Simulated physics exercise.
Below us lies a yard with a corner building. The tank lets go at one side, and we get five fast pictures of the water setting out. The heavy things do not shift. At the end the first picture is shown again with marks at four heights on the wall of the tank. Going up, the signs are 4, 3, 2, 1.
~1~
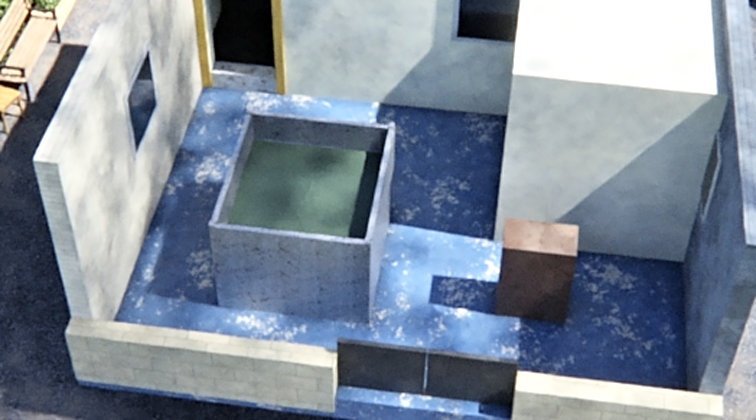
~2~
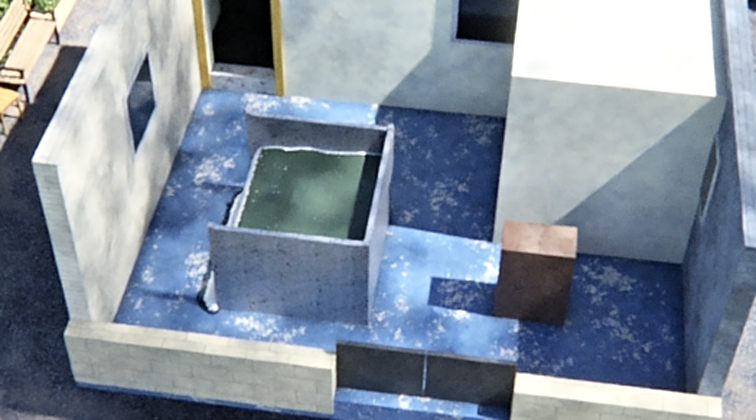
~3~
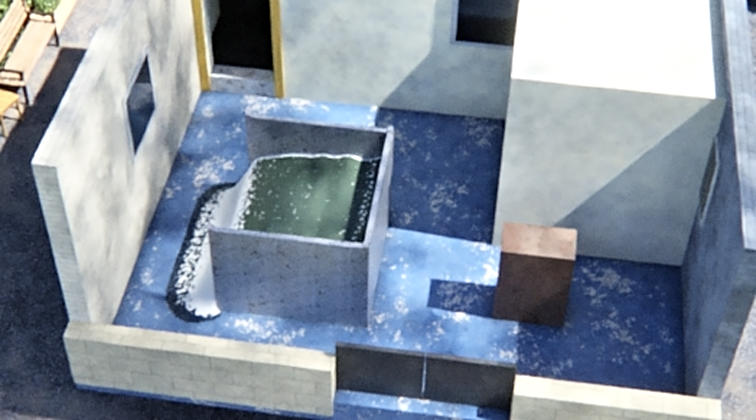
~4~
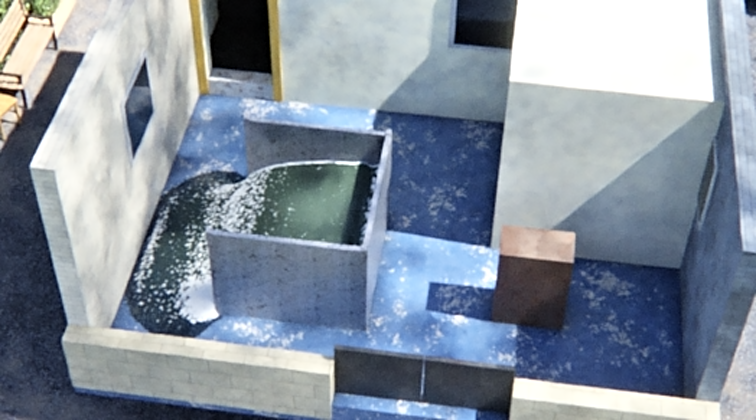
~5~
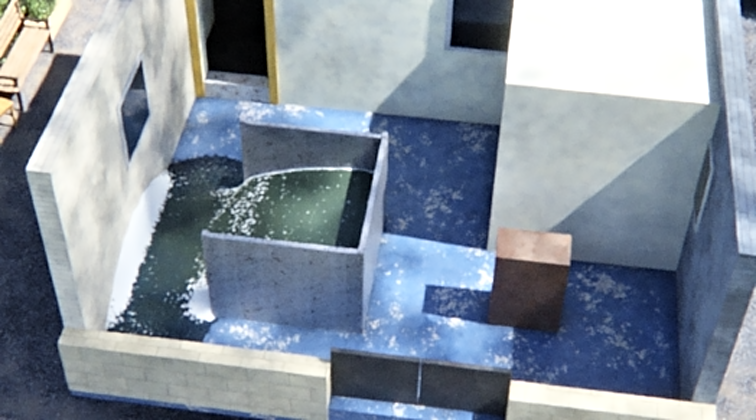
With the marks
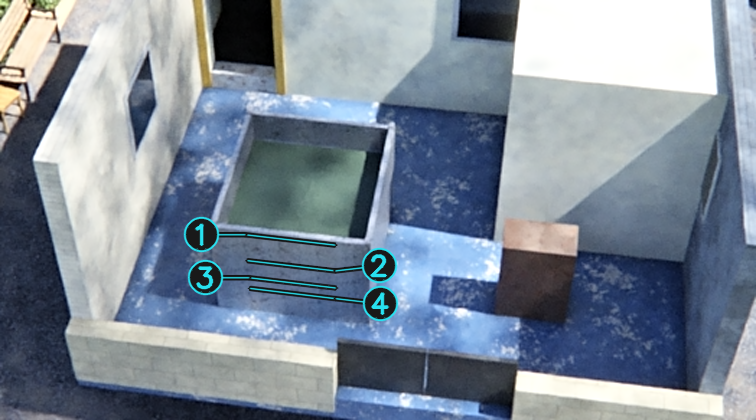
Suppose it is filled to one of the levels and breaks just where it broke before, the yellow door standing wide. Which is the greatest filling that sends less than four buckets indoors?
Level 3.
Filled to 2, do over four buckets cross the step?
Yes, it does.
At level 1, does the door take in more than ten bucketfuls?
Yes.
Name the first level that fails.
2 it is.
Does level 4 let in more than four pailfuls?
No, that is safe.
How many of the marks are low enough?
Two of the four.
In cyan, 1 at (290, 239); 2 at (291, 265); 3 at (292, 282); 4 at (292, 293); from the bottom up 4, 3, 2, 1.
With 1, dozens of bucketfuls pour in.
With 2, about 11 bucketfuls get in.
With 3, a bucket or two gets in.
With 4, nothing gets over.
